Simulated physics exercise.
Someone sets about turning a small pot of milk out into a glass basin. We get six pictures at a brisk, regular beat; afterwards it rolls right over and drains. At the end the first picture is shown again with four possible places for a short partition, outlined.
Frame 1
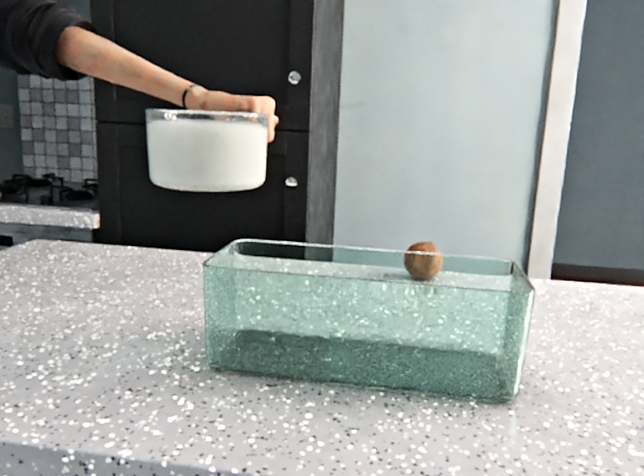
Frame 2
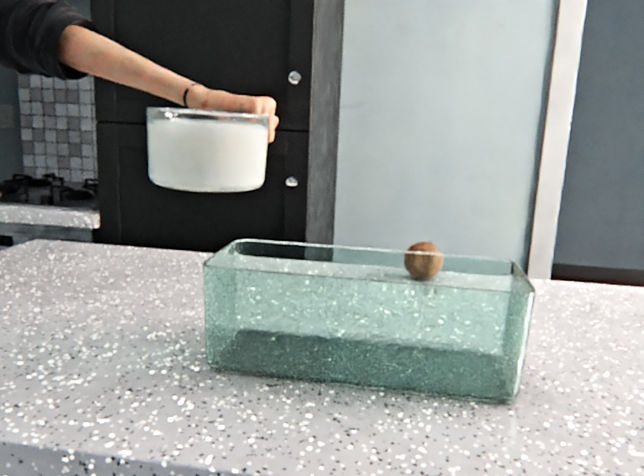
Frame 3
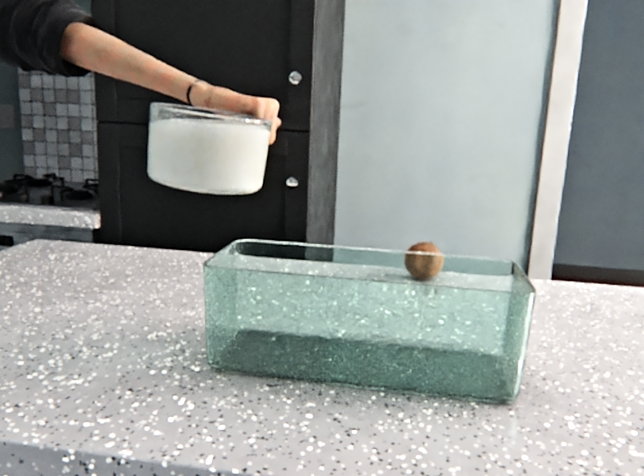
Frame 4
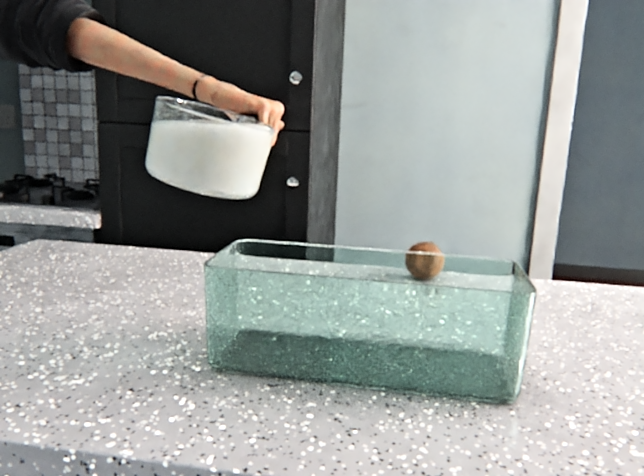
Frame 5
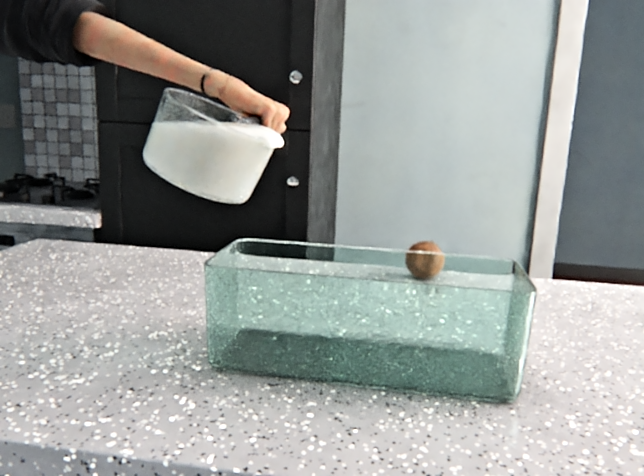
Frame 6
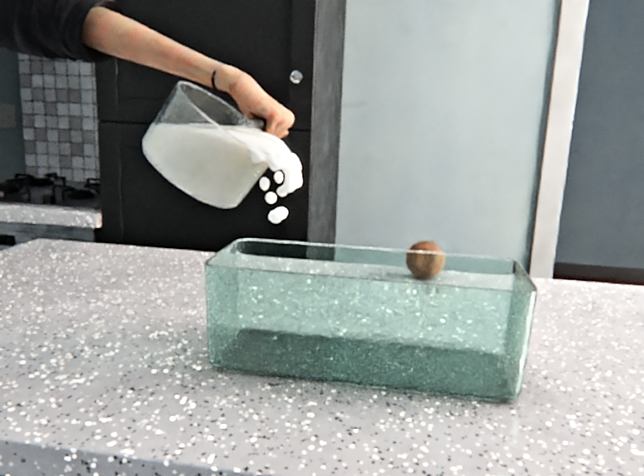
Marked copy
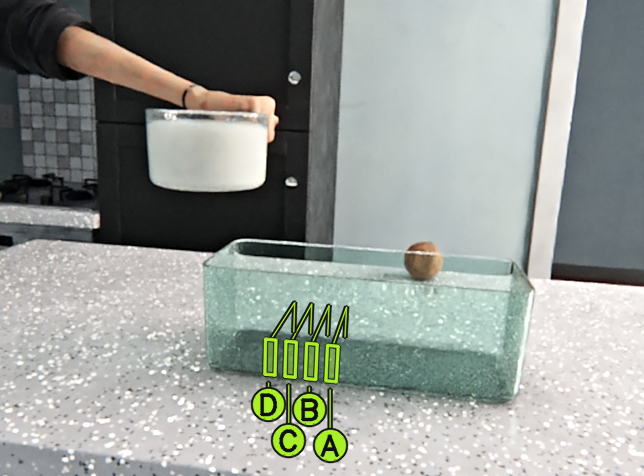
A hand held a clear pot of milk above a greenish glass basin with a small brown ball at its rim, then tilted it rightward until milk slipped over the lip in white blobs.
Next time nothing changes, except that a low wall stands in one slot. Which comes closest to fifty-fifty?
Go for B.
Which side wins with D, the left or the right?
The right side.
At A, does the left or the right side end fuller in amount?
The left side.
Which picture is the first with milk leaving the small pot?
In picture 5.
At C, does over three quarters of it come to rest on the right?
No, it does not.
On the marked copy, A at (330, 389); B at (309, 387); C at (288, 384); D at (268, 382).
With A, about 71 % ends left of the wall and 28 % right of it.
With B, about 49 % ends left of the wall and 50 % right of it.
With C, about 32 % ends left of the wall and 68 % right of it.
With D, about 19 % ends left of the wall and 81 % right of it.
